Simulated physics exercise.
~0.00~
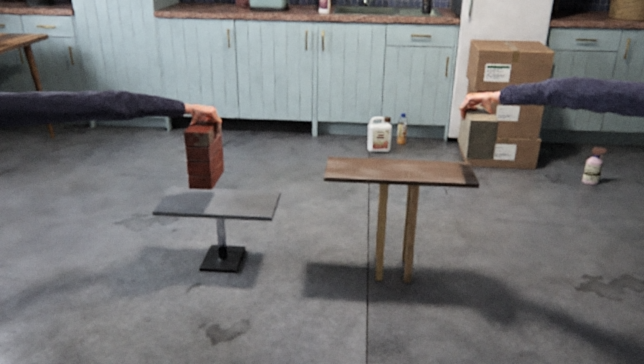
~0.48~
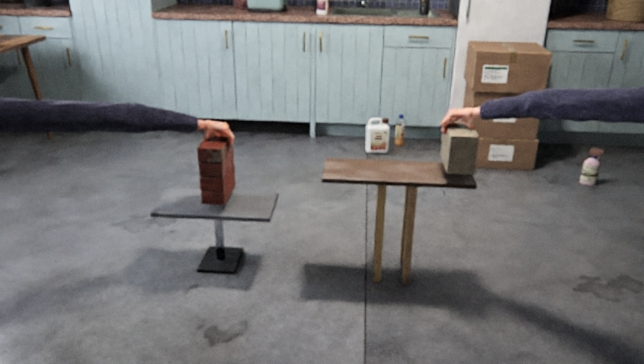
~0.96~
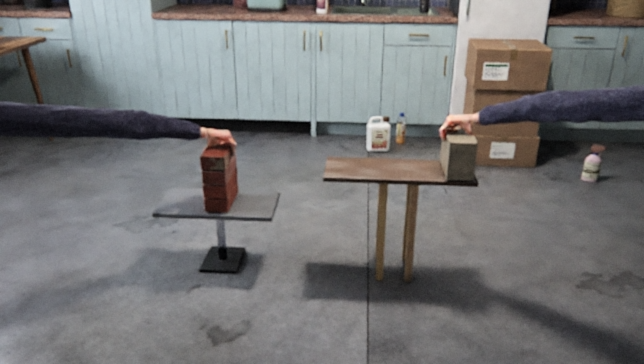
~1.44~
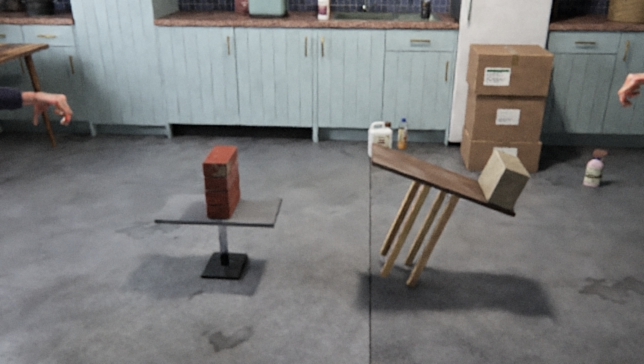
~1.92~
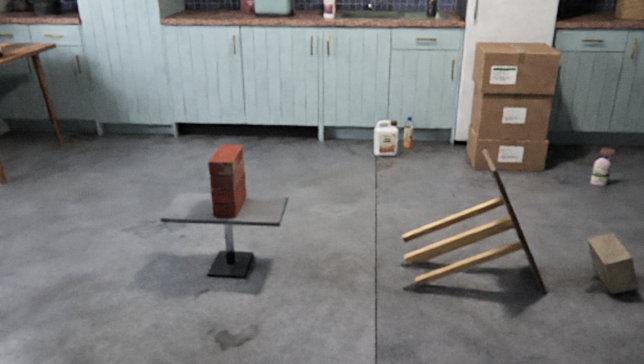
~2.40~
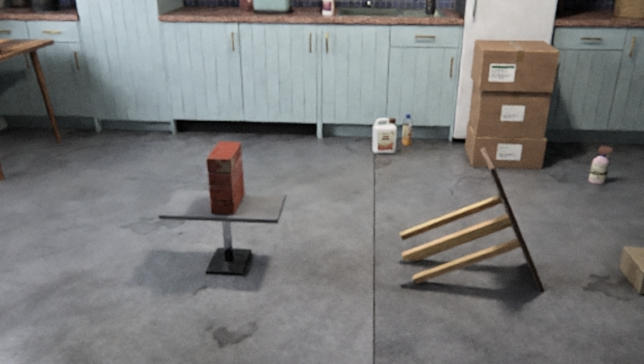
In the video, two hands set a stack of red bricks on a small grey stand and a greyish block on the right end of a brown table, then let go; the stand stays steady while the table tips over rightward, dropping the block onto the floor.
